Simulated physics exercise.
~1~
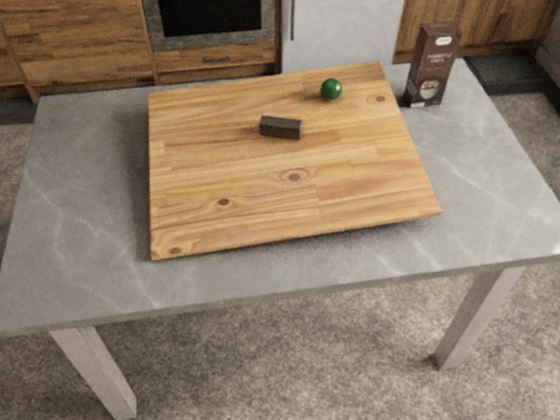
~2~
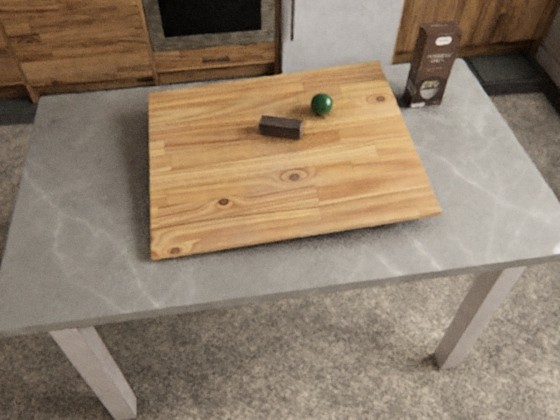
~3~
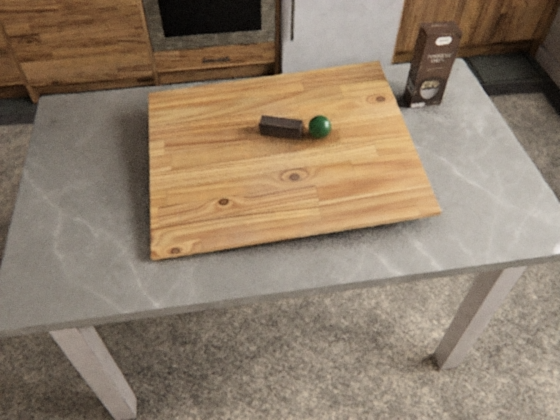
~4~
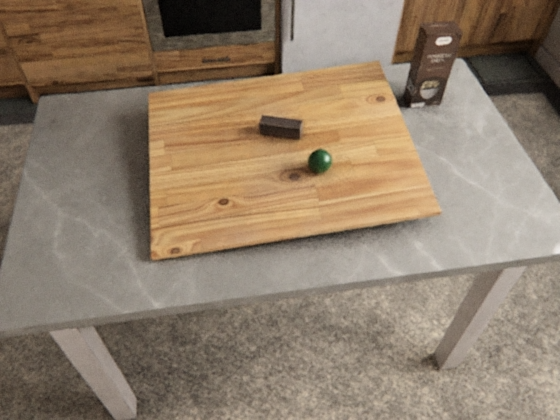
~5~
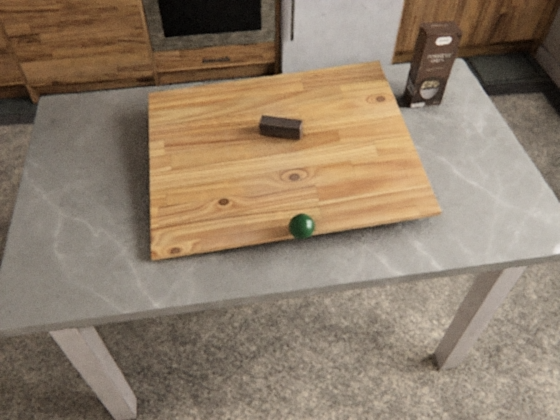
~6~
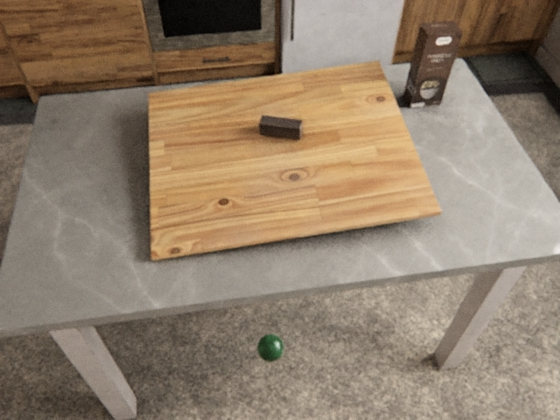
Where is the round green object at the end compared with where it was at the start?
At the start it is on the far part of the wooden board, to the right of the dark block. By the end it has left the board and is below the near edge of the table, further to the left.
